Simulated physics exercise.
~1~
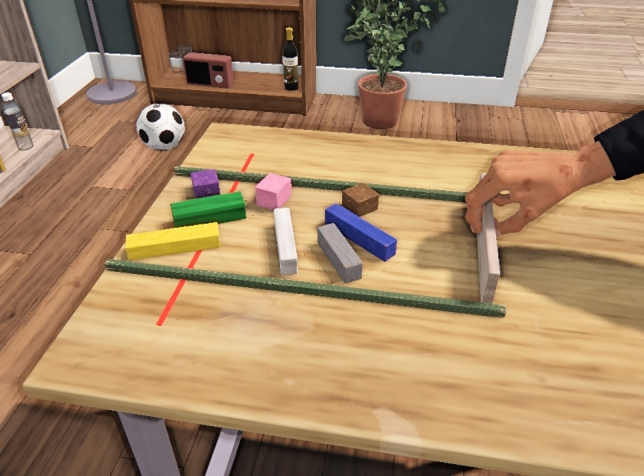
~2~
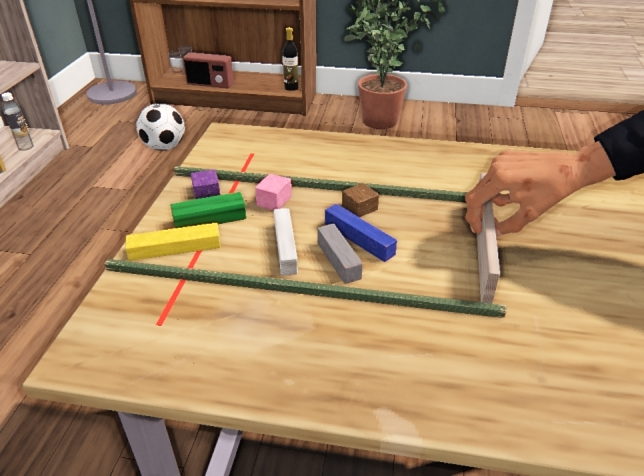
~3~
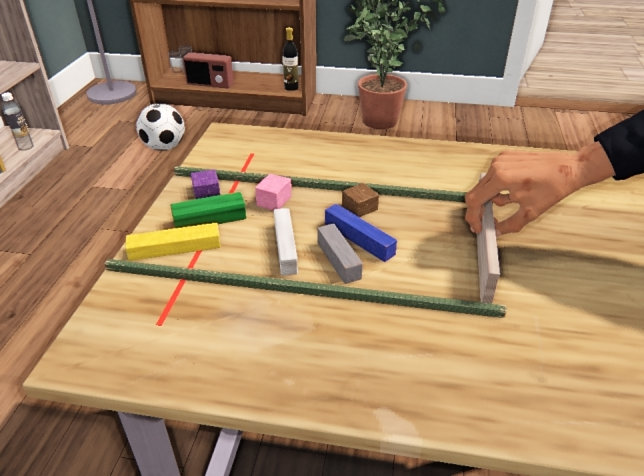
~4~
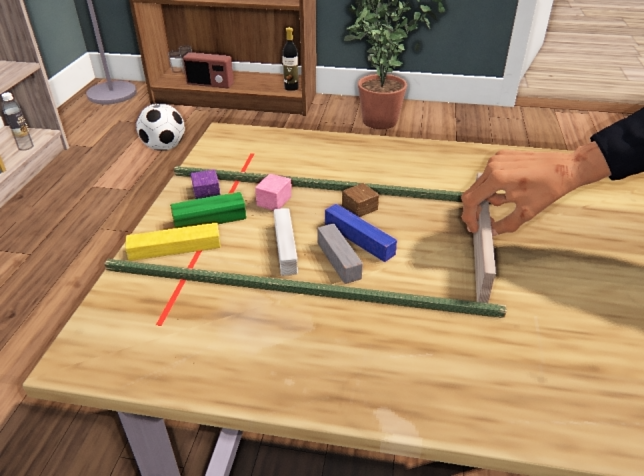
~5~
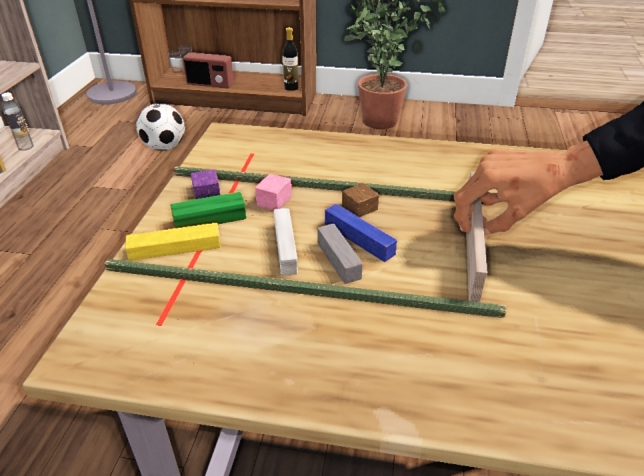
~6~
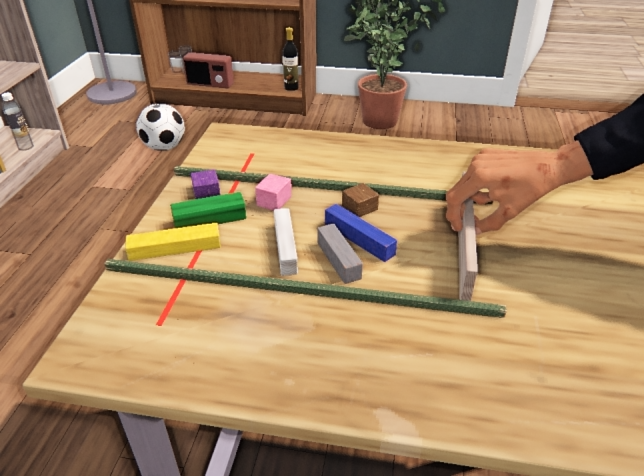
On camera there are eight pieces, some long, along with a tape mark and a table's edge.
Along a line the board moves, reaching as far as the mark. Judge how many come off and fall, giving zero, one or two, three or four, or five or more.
Number falling: One or two.
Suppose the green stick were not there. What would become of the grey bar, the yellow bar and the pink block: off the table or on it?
Outcome for the grey bar: It stays; for the yellow bar: It drops; for the pink block: It stays.
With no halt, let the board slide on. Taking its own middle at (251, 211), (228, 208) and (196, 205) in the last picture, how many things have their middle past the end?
By position: 0 / 0 / 3.
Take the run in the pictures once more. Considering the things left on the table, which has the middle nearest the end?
Foremost: The purple block.
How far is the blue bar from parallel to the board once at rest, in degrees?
Near 20 degrees.
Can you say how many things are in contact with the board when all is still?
My count gives 3.
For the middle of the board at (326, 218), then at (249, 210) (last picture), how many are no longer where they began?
Counts: 4 and 8.
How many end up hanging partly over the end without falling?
I'd say 2 of them.
Soon after, none off yet; purple block at rest near (205, 184); yellow bar at rest near (174, 242); green stick at rest near (209, 211).
In the end, the number that fall off is one or two; gone, yellow bar.
